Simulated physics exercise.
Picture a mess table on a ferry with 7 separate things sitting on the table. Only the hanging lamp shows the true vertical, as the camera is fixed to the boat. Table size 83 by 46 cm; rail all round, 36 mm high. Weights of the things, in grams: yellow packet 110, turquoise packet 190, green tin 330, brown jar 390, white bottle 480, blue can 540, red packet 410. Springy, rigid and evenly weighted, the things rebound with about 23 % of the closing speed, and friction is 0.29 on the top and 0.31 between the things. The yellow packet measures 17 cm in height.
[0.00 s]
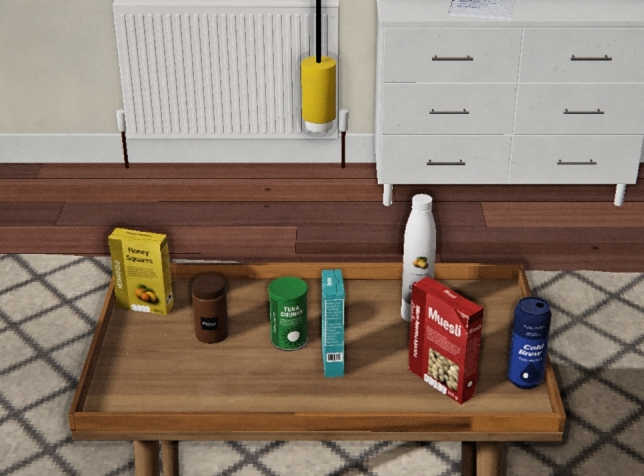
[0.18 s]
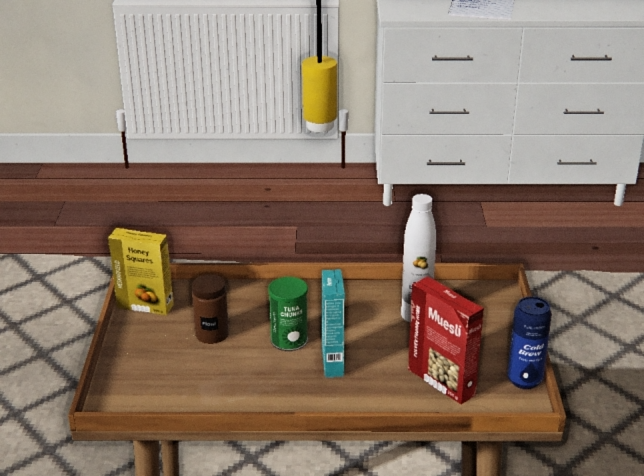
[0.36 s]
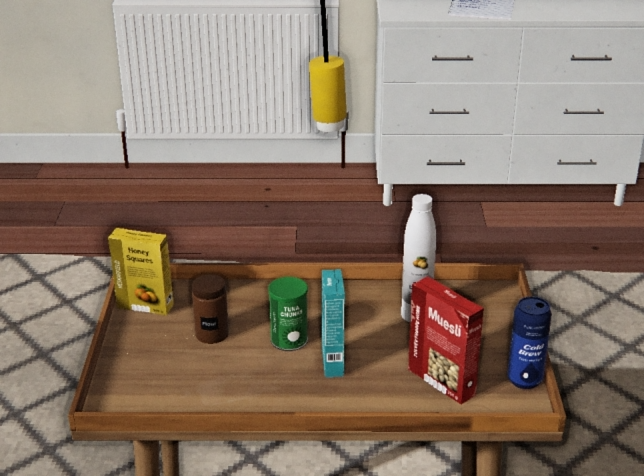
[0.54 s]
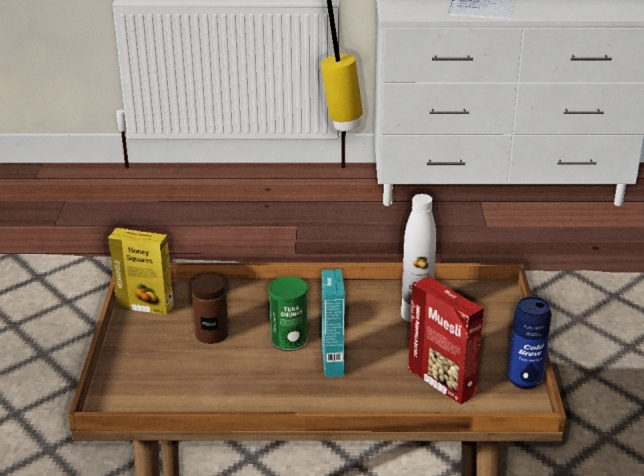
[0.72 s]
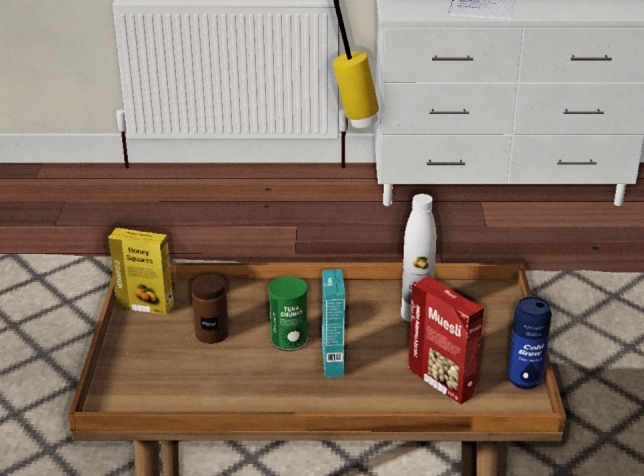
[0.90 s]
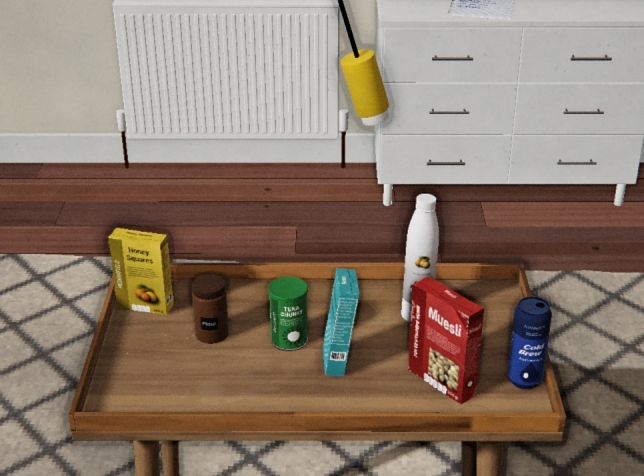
To begin with, seven items stand still on a railed wooden table while a yellow lamp hangs straight down behind them. The lamp then slants steadily further to the right as the items stay put, until finally the turquoise packet leans to the right and the white bottle tilts slightly the same way.
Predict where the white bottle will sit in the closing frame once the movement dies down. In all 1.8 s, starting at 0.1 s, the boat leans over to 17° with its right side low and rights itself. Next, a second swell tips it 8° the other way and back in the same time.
I would say around (510, 290).
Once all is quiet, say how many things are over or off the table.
It comes to 4.
By 1.20 s, floor tilted 15°, right side down; white bottle rocked 31° off its seat near (457, 261); turquoise packet rocked 68° off its seat; red packet rocked 18° off its seat.
By 1.30 s, floor tilted 13°, right side down; white bottle rocked 65° off its seat near (491, 281); turquoise packet on its side; red packet rocked 21° off its seat.
By 2.00 s, boat level; white bottle on its side near (511, 291); turquoise packet on its side; red packet on its side.
When it is over (4.2 s), lying over on the table, turquoise packet, white bottle, blue can and red packet; the other 3 within 5 cm of the start. End places, in pixels of the last picture, white bottle near (510, 290).
